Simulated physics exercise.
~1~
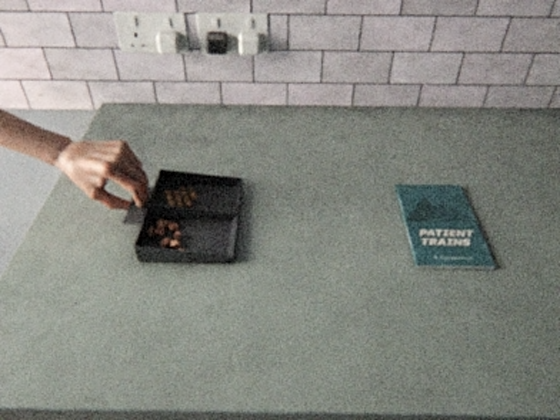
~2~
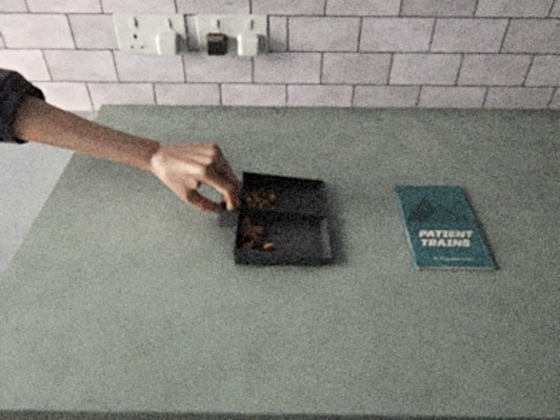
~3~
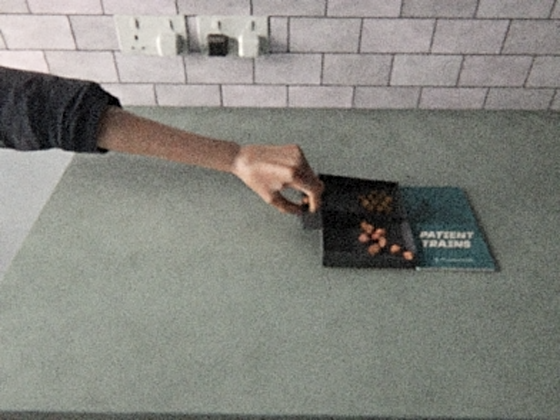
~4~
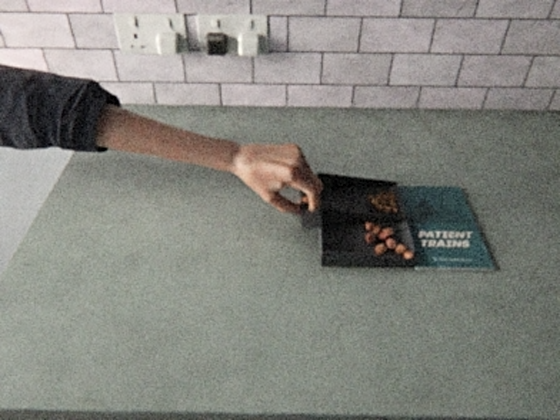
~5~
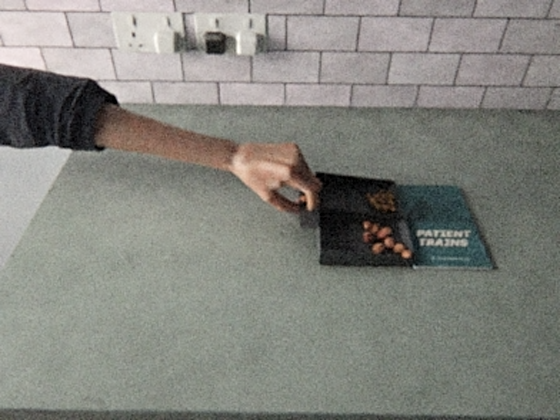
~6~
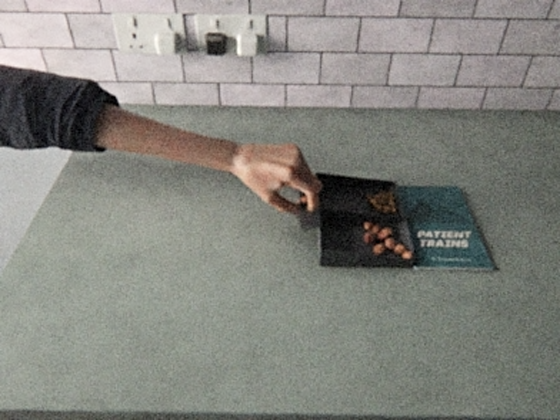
On a grey-green countertop, seen from above at a slight tilt with white brick tiles and wall sockets behind, a black divided tray stands at the left and a thin teal book lies at the right. The tray holds small brown pieces in its farther part and larger reddish-brown ones in its nearer part. A dark-sleeved arm reaches in from the left and pushes the tray rightward until it meets the book, which stays put. Both lots shift towards the tray's right side. The tray rests against the book, each lot still in its own part, the hand still at the left edge.
